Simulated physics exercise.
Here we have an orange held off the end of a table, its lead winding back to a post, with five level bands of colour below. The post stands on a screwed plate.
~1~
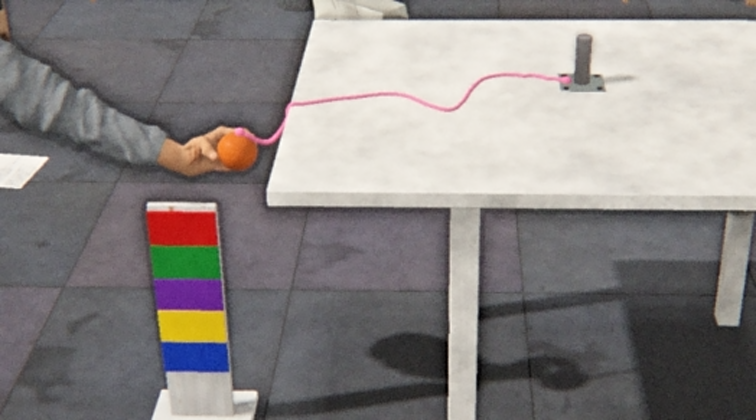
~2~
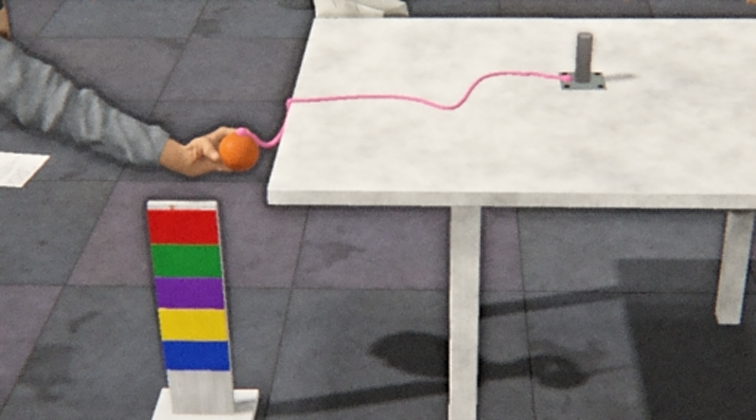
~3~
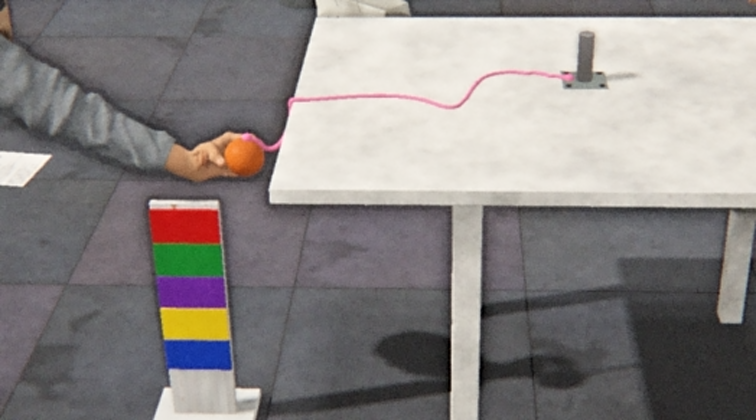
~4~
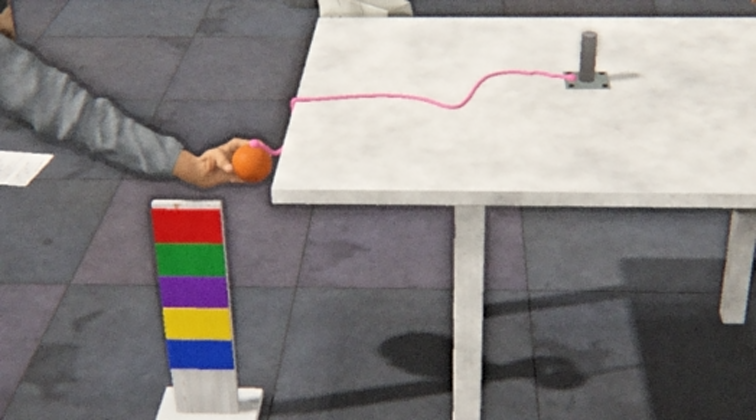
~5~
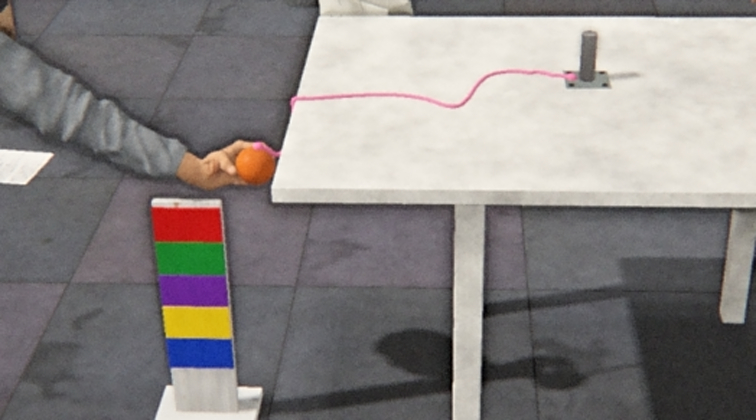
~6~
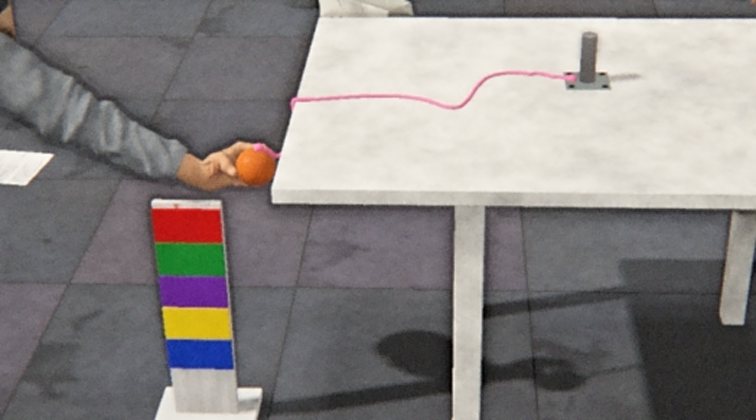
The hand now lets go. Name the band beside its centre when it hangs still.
Its centre hangs level with the green band.
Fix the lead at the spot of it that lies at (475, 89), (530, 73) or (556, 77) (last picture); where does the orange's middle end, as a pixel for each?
In that order: (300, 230), (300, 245) and (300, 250).
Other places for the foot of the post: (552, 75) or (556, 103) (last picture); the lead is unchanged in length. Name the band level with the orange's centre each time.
In that order: Purple; purple.
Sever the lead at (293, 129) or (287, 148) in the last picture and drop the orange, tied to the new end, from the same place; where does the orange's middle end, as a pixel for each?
Try by try, around (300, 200) and (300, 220).
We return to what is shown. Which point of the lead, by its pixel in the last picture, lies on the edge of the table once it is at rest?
At (360, 97), roughly.
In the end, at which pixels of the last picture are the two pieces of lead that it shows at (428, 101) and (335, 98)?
Near (366, 95) and (296, 126).
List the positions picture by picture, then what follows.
In the first picture, orange (237, 151); red (182, 230); green (186, 264); purple (189, 296); yellow (192, 328); blue (195, 358).
In the second picture, orange (239, 152); lead through (532, 74) (474, 86) (438, 107) (369, 97) (291, 110).
In the third picture, orange (244, 157).
In the fourth picture, orange (252, 164); lead through (536, 73) (479, 85) (442, 106) (373, 96) (295, 109).
In the fifth picture, orange (255, 166).
In the sixth picture, orange (256, 167); lead through (536, 74) (479, 85) (443, 106) (373, 96) (295, 109).
A little later, orange near (315, 257); level with green.
Next, orange near (289, 251); level with green.
When it is over, orange near (299, 254); level with green. Its middle rests at the green band.
